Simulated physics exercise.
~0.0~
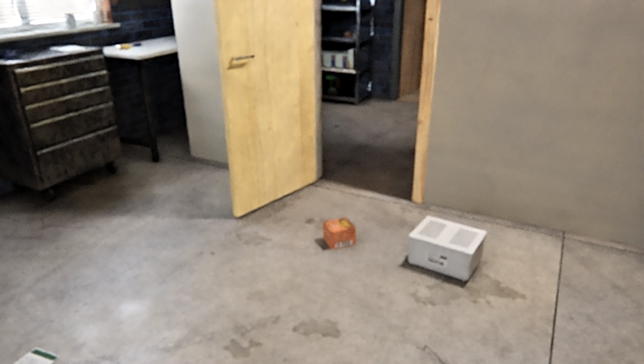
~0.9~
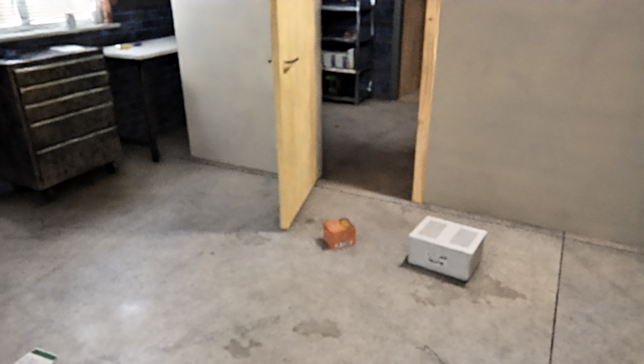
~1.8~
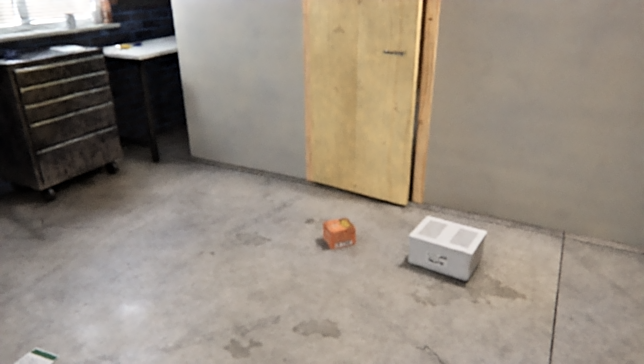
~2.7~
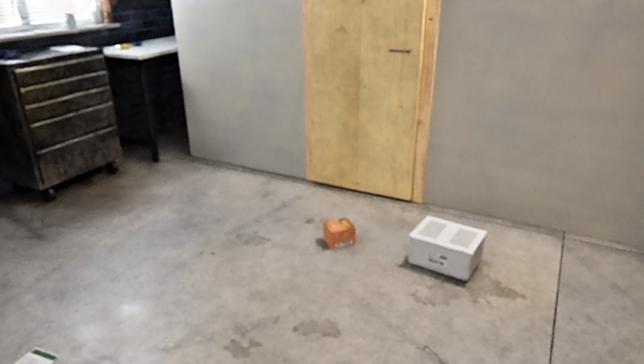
In a concrete-floored room, a wooden door swings shut behind an orange box and white tote.
